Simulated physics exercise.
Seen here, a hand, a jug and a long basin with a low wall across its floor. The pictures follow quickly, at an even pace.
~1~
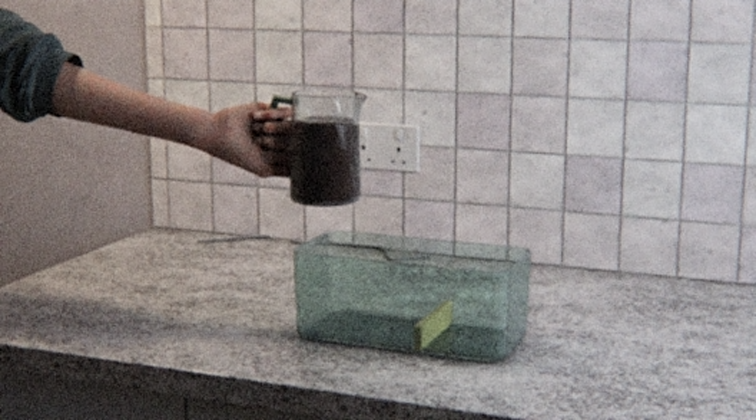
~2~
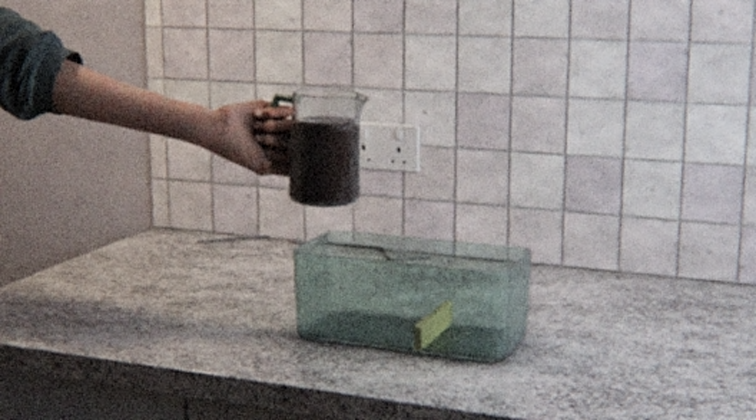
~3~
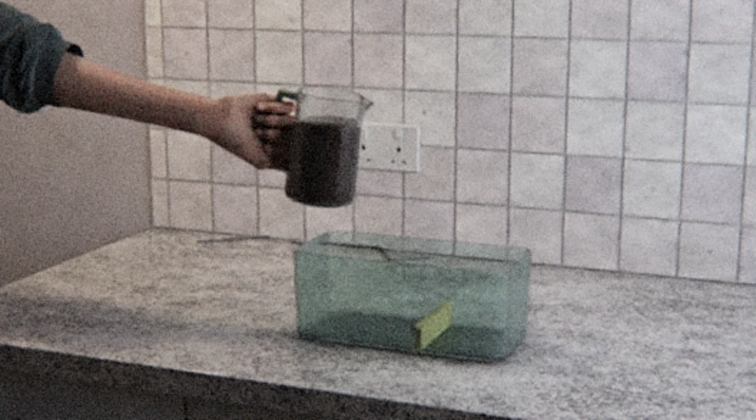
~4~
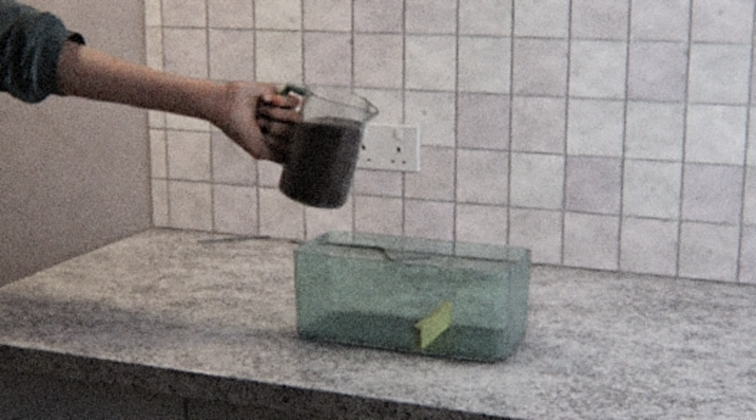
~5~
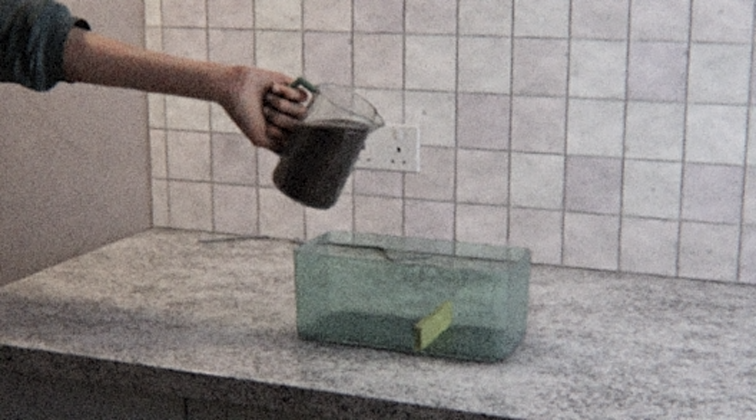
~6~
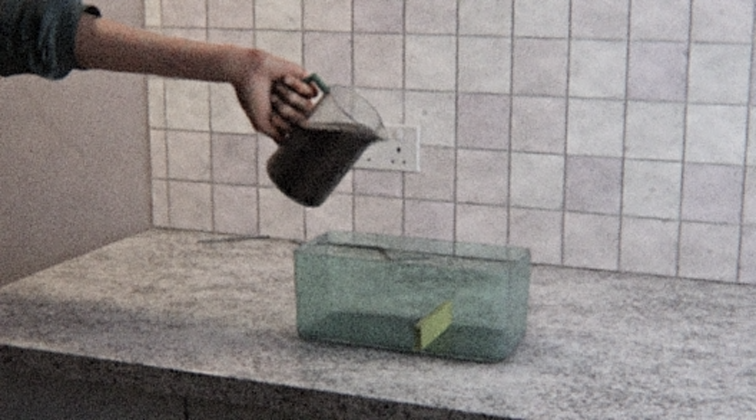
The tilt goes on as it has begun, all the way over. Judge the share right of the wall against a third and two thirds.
It comes to between a third and two thirds.
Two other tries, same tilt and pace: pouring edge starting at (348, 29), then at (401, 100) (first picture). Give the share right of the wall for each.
The first gives 45 %, the second 75 %.
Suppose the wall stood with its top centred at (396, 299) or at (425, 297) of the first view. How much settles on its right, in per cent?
First some 95, then 70 per cent.
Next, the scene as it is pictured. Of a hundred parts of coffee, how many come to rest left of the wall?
It comes to 45 per cent or so.
A moment on, the tilt is 88° and 80 per cent is still to pour, 4 is left of the wall and 1 right of it.
Next, the tilt is 94° and 45 per cent is still to pour, 19 is left of the wall and 16 right of it.
Then the tilt is 94° and 22 per cent is still to pour, 21 is left of the wall and 48 right of it.
Later the tilt is 94° and 12 per cent is still to pour, 29 is left of the wall and 55 right of it.
At rest 43 per cent lies left of the wall, 54 right of it and 1 outside.
